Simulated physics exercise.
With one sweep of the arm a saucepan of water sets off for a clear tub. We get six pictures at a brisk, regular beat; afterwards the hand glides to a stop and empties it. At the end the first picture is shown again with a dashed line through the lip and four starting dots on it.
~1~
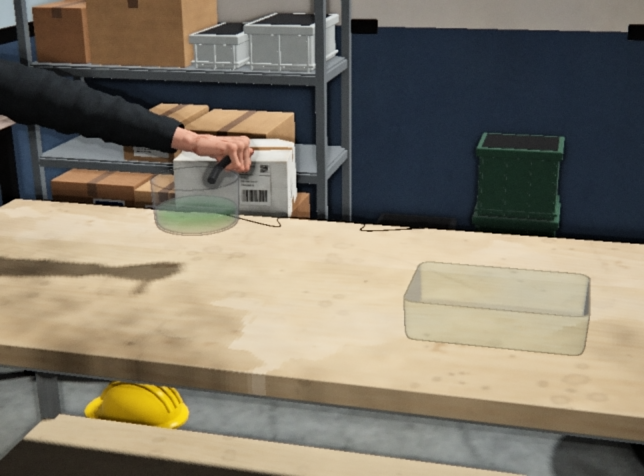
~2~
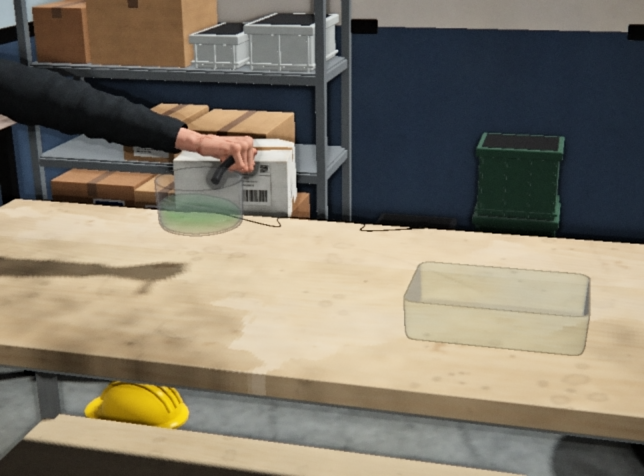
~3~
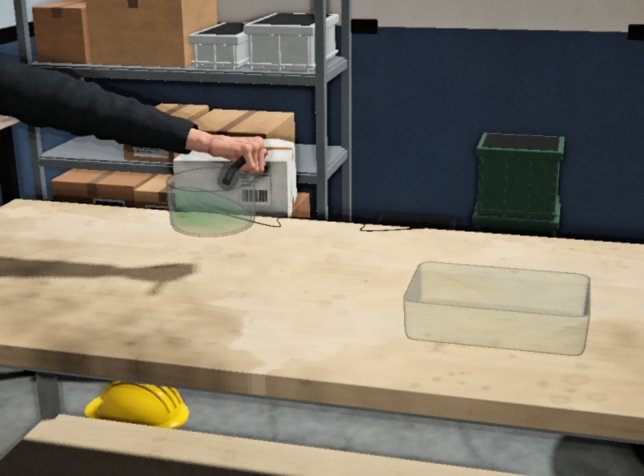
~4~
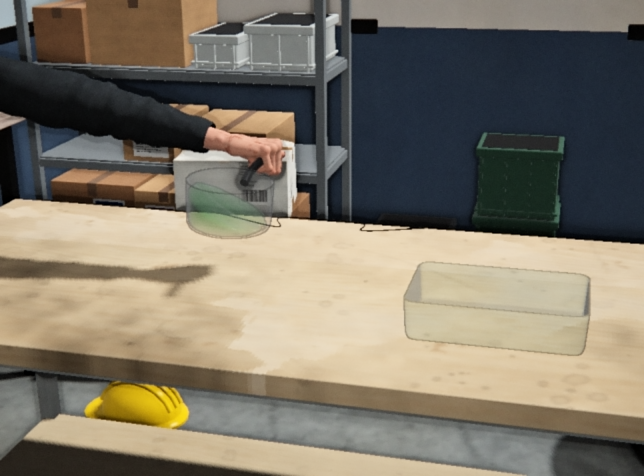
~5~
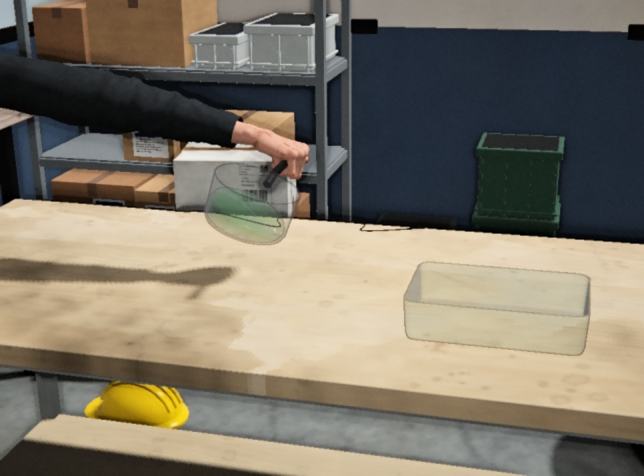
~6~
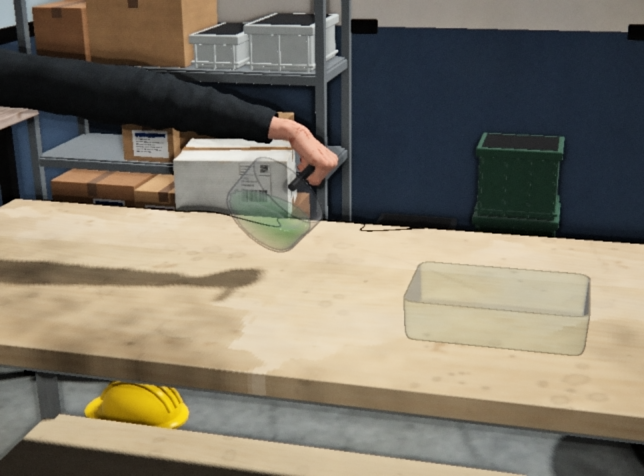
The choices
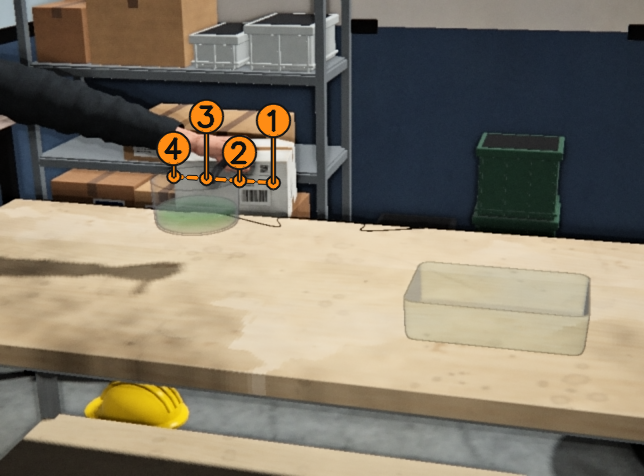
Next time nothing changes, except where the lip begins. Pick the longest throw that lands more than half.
It is 1.
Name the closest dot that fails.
2.
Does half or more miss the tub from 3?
Yes.
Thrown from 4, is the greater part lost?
Yes.
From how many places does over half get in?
One of the four.
In orange, 1 at (273, 182); 2 at (239, 180); 3 at (206, 178); 4 at (173, 176).
With 1, about 67 % lands in the tub, 21 % falls short and 12 % goes beside or beyond.
With 2, about 28 % lands in the tub, 67 % falls short and 5 % goes beside or beyond.
With 3, about 4 % lands in the tub, 94 % falls short.
With 4, about 0 % lands in the tub, 99 % falls short.
